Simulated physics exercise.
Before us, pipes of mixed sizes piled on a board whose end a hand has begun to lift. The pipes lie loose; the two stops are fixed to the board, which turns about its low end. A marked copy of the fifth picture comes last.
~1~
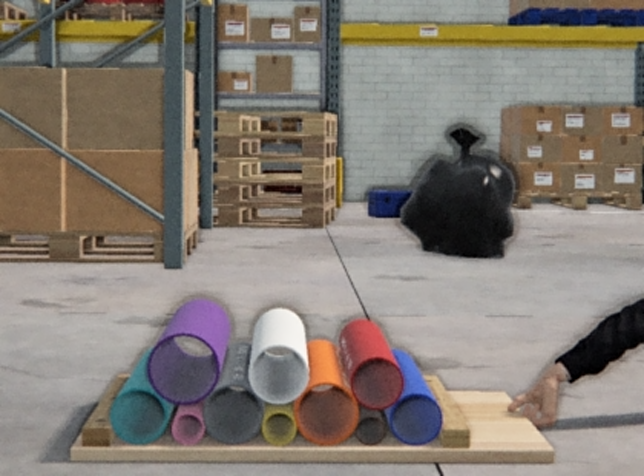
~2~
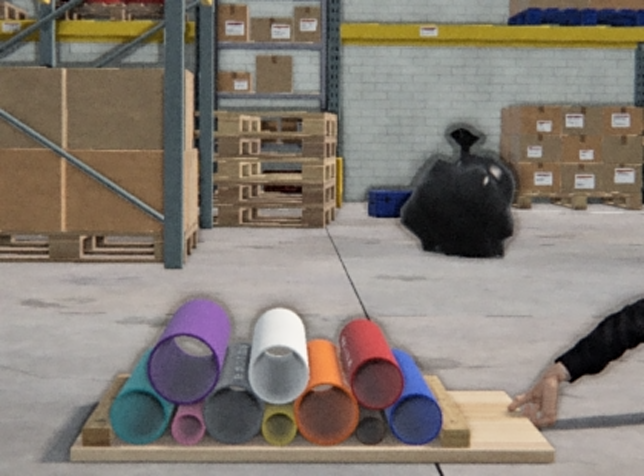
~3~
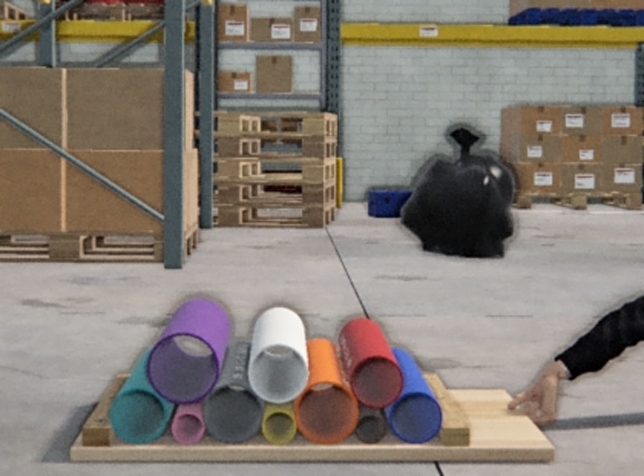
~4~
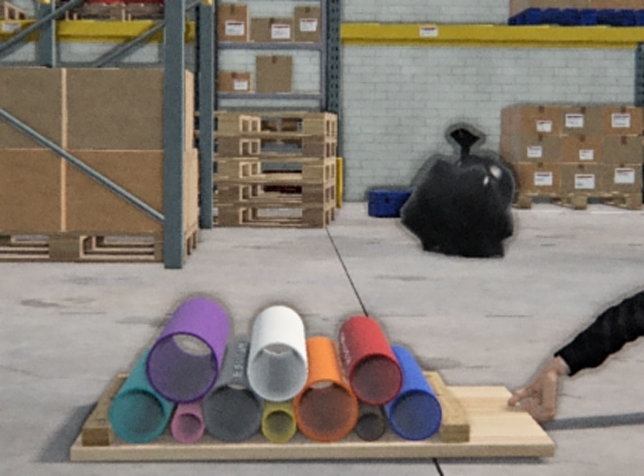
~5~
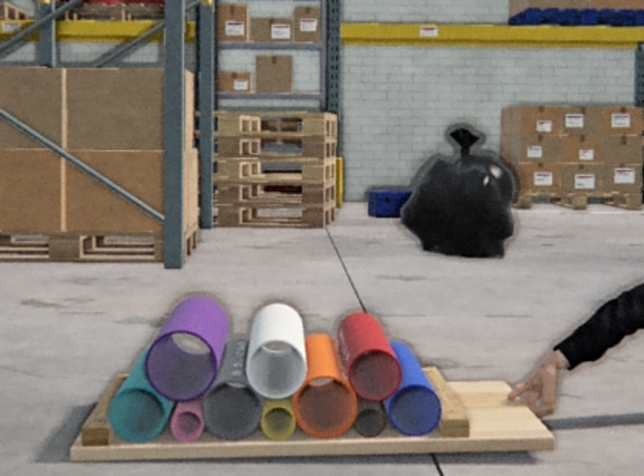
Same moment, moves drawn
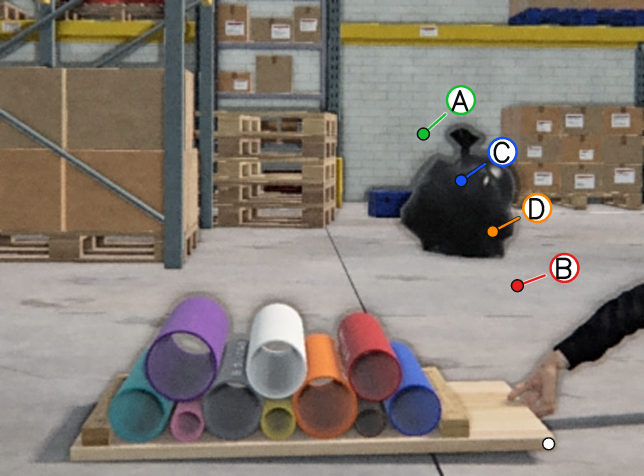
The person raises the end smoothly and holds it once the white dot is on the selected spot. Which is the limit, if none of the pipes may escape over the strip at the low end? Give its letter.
The answer is mark C.
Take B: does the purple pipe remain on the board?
The purple pipe: Yes.
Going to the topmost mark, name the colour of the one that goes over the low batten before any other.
The purple one.
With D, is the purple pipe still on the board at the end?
The purple pipe: Yes.
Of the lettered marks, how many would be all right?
Three of the four.
On the marked copy, A at (423, 134); B at (518, 286); C at (461, 181); D at (493, 232); the white dot at (549, 444).
Following C. Soon after the start, board at 20°.
Later, board at 35°.
In the end, board at 35°, none over the low batten.
As for the rest, A six over the low batten; B none over the low batten; D none over the low batten.
